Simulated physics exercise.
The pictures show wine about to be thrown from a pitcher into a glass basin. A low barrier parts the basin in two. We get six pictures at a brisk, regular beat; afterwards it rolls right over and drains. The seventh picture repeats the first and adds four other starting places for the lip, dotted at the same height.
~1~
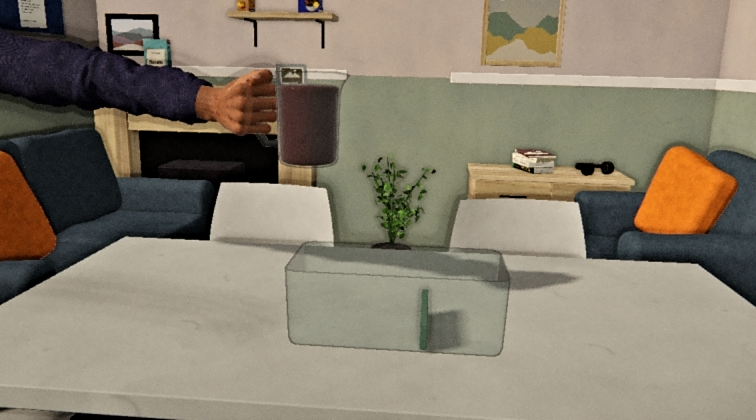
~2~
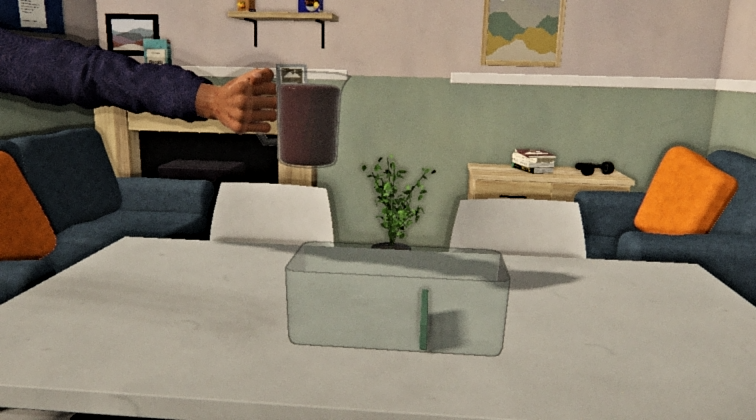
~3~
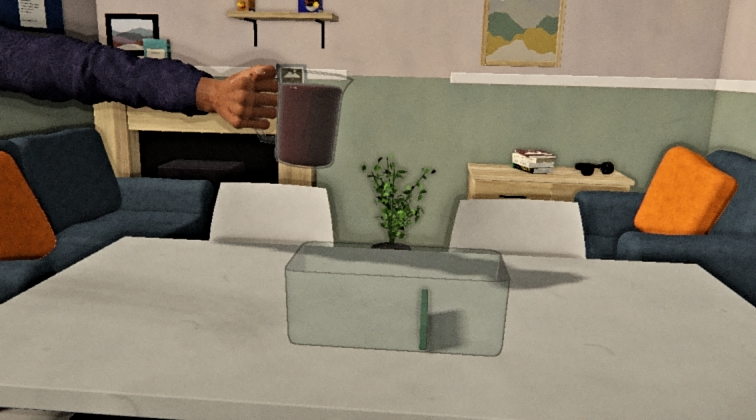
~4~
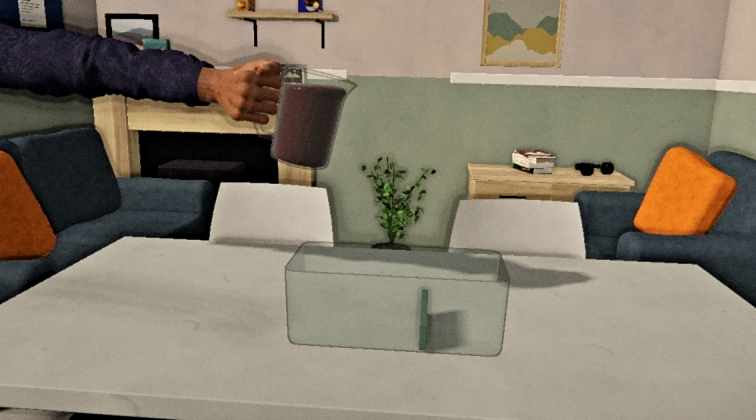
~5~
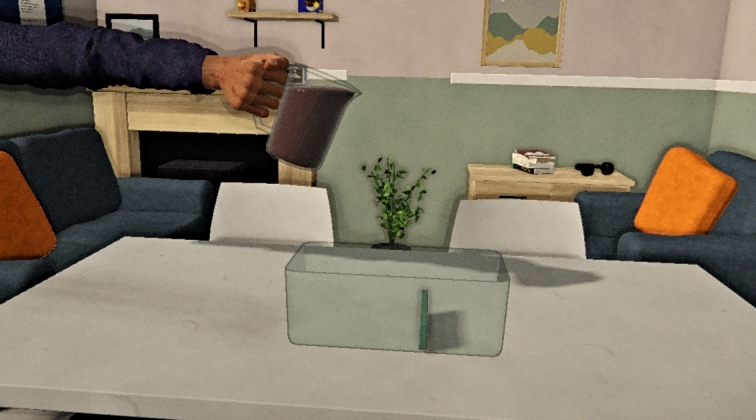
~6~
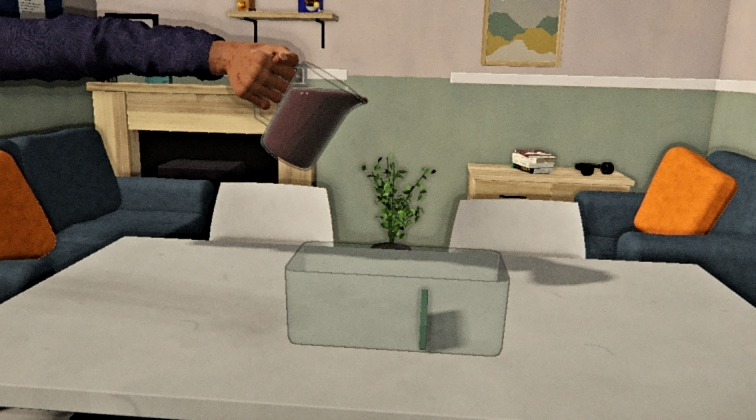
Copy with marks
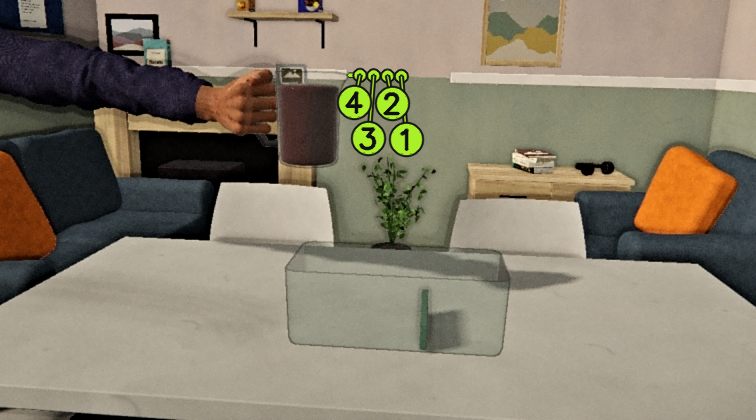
At first, a hand holds a glass pitcher of dark wine upright above a clear basin with a low green barrier inside, on a white table. The hand then tilts the pitcher gradually to the right, until the wine reaches its lip while the basin below stays empty.
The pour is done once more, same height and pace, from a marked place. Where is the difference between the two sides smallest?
4 works best here.
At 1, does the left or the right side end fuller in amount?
More ends on the right.
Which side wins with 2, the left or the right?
The right side.
In lime, 1 at (401, 76); 2 at (387, 76); 3 at (373, 75); 4 at (359, 75).
Choosing 1, about 16 % ends left of the wall and 80 % right of it; 4 % is lost outside.
Choosing 2, about 10 % ends left of the wall and 87 % right of it; 3 % is lost outside.
Choosing 3, about 19 % ends left of the wall and 78 % right of it; 3 % is lost outside.
Choosing 4, about 49 % ends left of the wall and 49 % right of it.
